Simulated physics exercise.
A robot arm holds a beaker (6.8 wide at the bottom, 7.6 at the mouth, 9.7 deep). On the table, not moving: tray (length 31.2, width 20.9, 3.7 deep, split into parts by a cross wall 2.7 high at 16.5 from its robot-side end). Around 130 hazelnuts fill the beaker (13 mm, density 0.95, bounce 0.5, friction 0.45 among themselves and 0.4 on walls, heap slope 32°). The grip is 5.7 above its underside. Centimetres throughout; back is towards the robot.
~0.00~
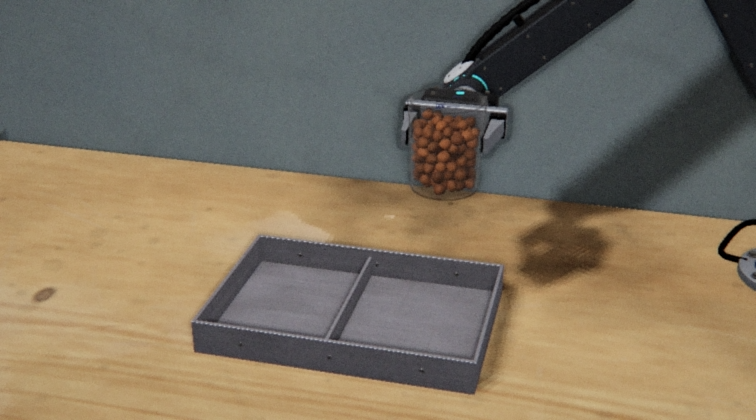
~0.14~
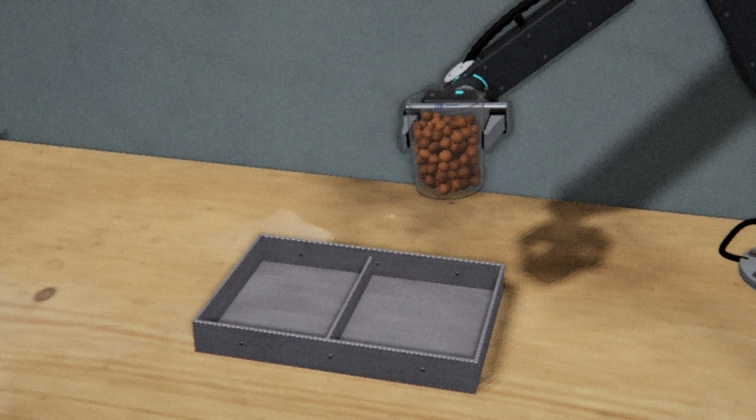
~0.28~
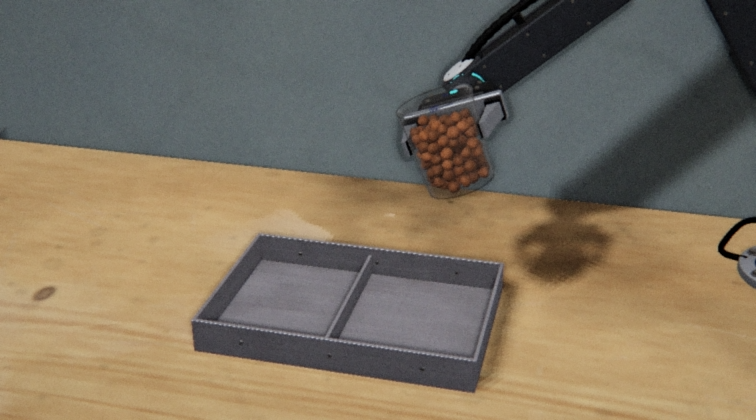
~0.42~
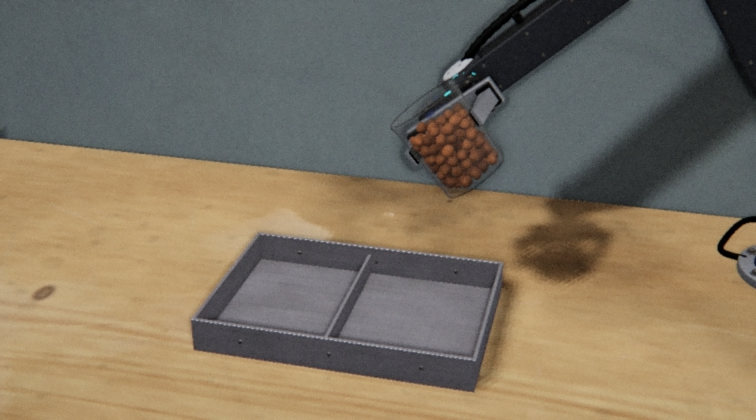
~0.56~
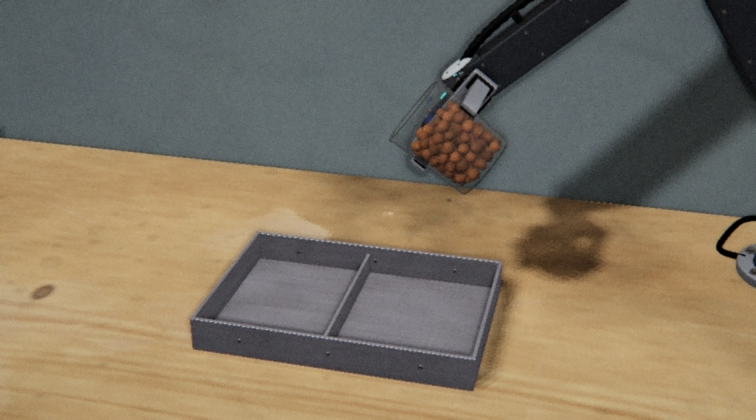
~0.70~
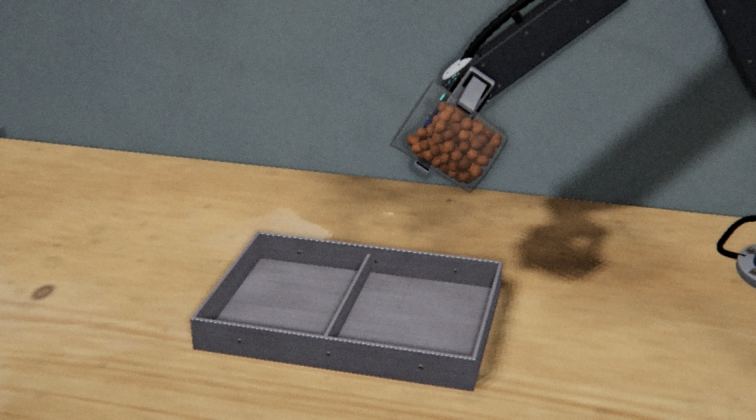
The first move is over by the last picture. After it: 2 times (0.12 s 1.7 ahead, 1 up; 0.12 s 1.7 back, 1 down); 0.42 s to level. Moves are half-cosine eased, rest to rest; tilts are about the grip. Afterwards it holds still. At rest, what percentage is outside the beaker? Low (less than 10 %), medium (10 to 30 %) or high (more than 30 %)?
A low share, less than 10 %, ends outside the beaker.
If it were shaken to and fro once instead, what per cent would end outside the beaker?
In that case some 0 per cent.
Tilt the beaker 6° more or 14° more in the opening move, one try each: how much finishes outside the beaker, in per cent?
Some 10 and 15 per cent.
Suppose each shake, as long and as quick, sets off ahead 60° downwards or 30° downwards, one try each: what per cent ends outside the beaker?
About 0 and 0 per cent.
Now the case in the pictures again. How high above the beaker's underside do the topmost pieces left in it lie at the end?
Some 9.0 cm.
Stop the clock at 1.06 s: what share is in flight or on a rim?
Roughly 1 per cent.
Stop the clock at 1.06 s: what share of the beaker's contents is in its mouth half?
About 40 per cent.
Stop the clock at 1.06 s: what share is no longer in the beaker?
Some 0 per cent.
By 1.06 s, tilted 59° forward, highest piece 27 above the table; 126 in the beaker, 1 in flight or on a rim.
By 1.42 s, tilted 23° forward, highest piece 27 above the table; 126 in the beaker, 1 in the robot-side part.
By 1.80 s, level, highest piece 28 above the table; 126 in the beaker, 1 in the robot-side part.
By 2.85 s, level, highest piece 28 above the table; 126 in the beaker, 1 in the robot-side part.
Final count, 126 in the beaker, 1 in the robot-side part. That is 1 % outside the beaker.
